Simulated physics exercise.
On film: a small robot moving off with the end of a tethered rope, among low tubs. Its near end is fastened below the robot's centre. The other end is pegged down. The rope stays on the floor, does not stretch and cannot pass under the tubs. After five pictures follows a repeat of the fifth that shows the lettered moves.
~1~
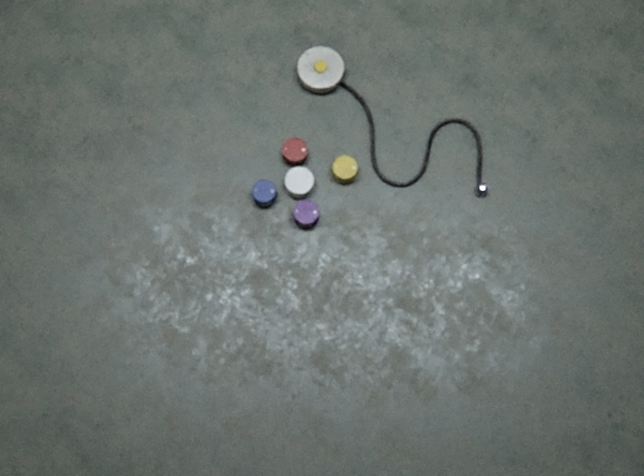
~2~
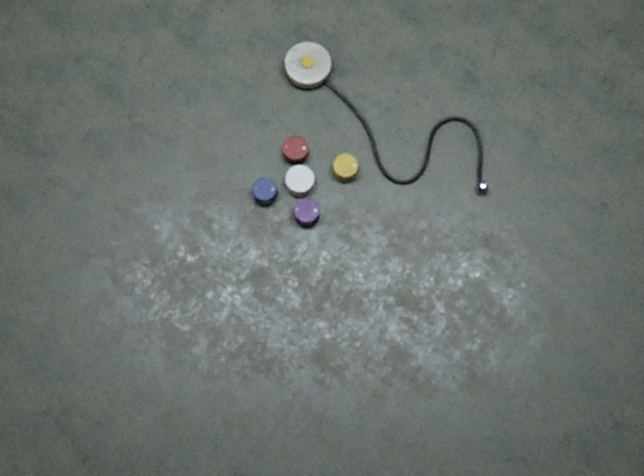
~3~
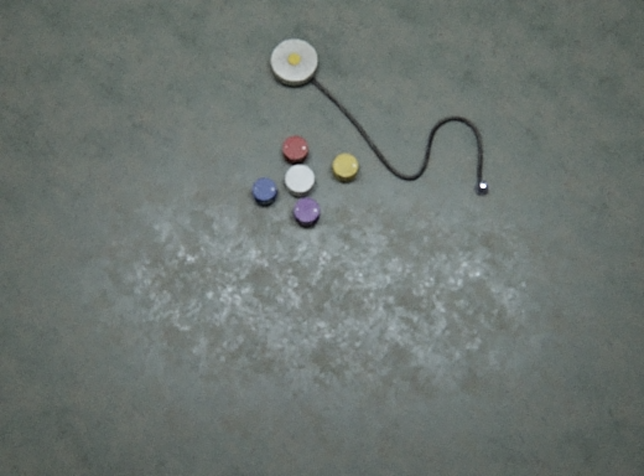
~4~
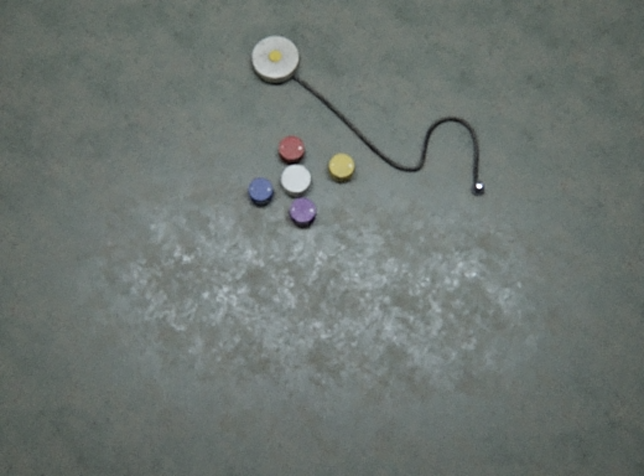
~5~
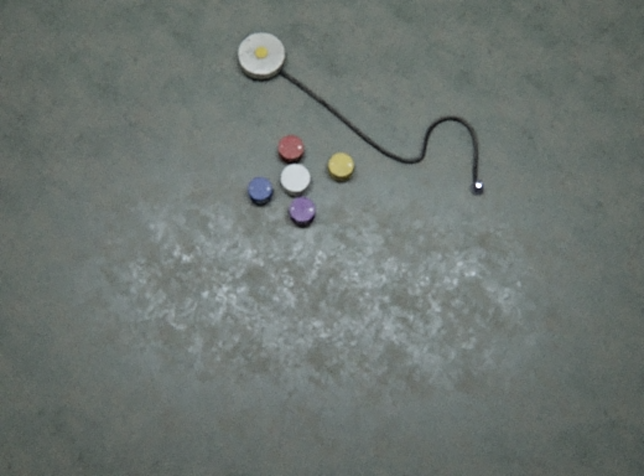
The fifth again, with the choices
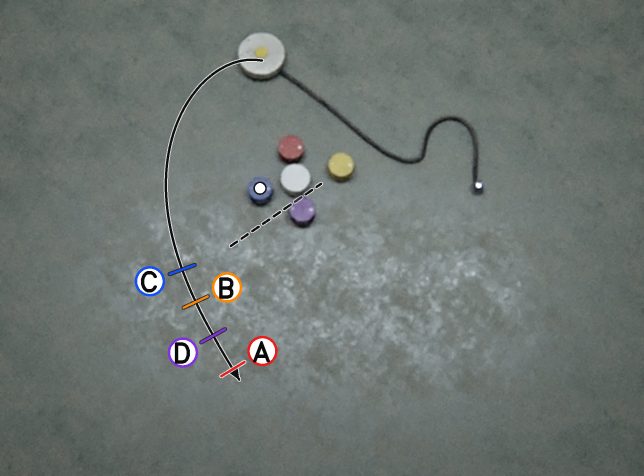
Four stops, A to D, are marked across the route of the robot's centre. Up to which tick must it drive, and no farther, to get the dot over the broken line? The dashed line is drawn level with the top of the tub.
The dot is across by D.
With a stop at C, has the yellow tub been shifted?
By then, no.
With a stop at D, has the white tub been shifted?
By then, yes.
On the copy, A at (233, 369); B at (196, 302); C at (182, 270); D at (213, 336); the dashed line at (276, 215); the route from (262, 61) via (166, 199) to (239, 380); the white dot at (260, 188).
On D. First, robot (175, 122); blue tub (260, 191).
Then, robot (172, 236); blue tub (260, 191).
Finally, robot (212, 334); white tub (301, 207); purple tub (307, 232); yellow tub (348, 188); blue tub (283, 226); red tub (323, 192); the dot on the blue tub is over the dashed line.
By contrast, A does it too, but is farther than needed; B leaves the dotted tub short, at (273, 205); C leaves the dotted tub short, at (261, 191).
